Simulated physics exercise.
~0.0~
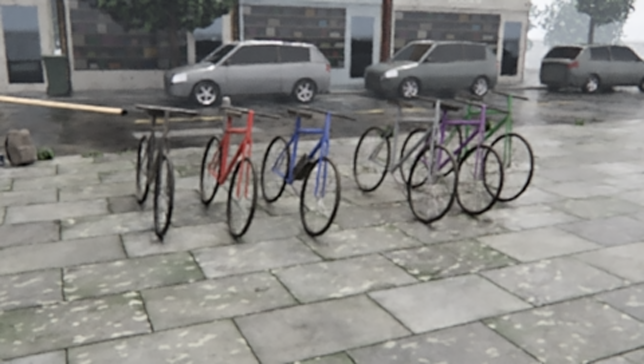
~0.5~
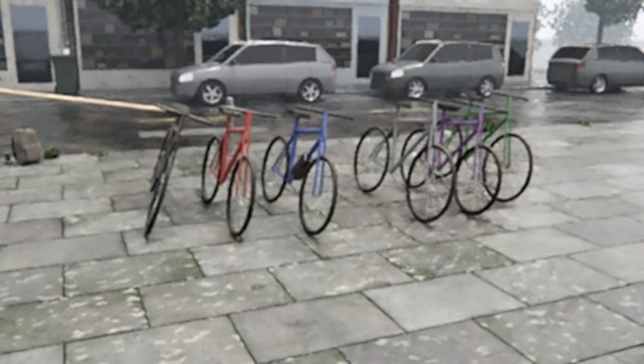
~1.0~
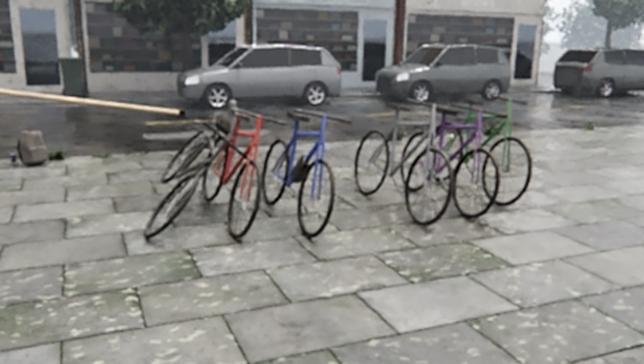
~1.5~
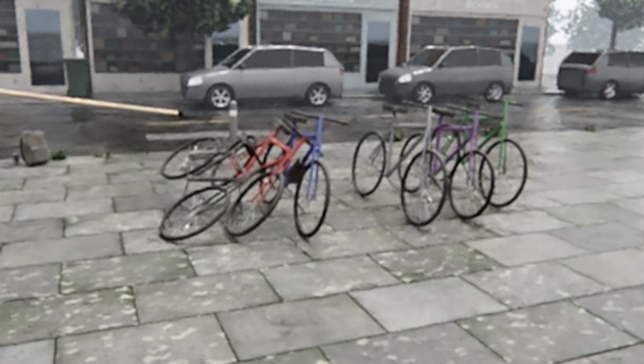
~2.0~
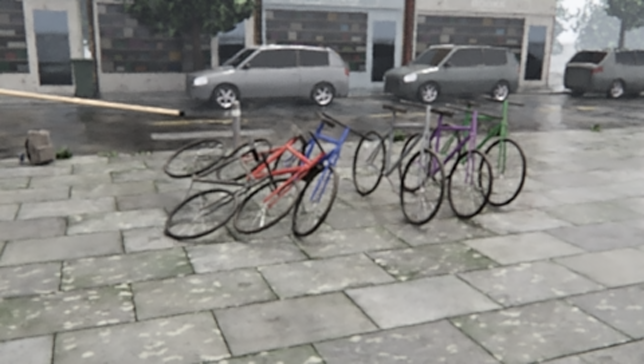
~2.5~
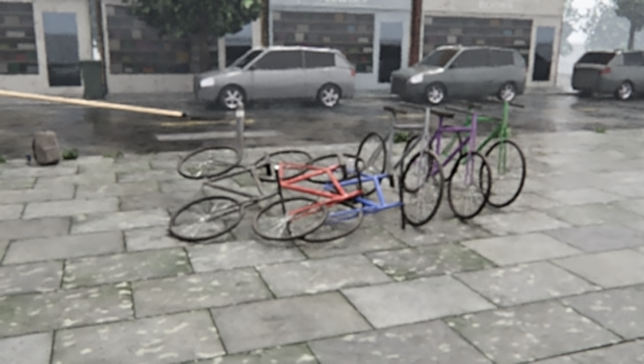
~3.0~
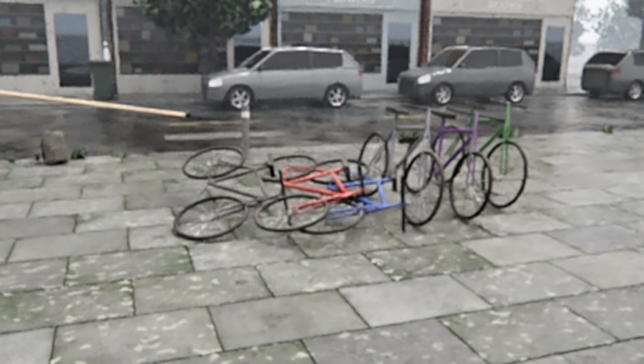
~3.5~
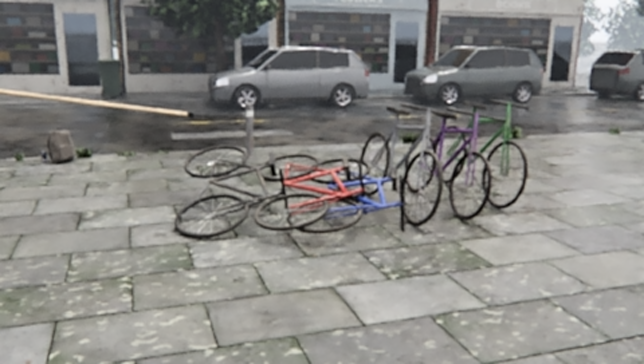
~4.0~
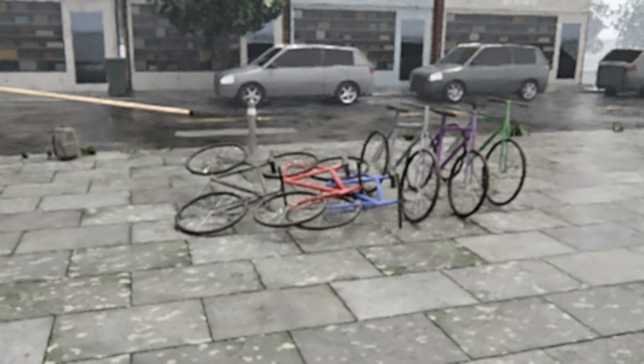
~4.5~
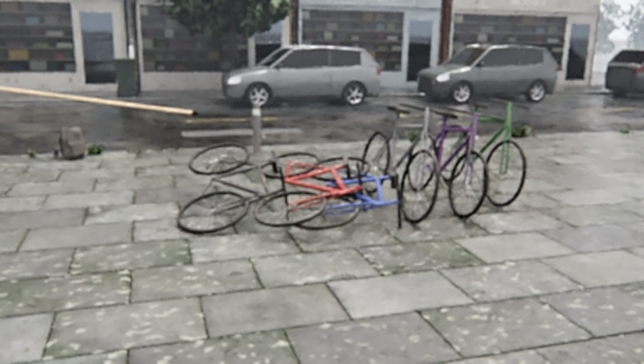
Three parked bicycles topple one after another on wet paving while three others stay standing.
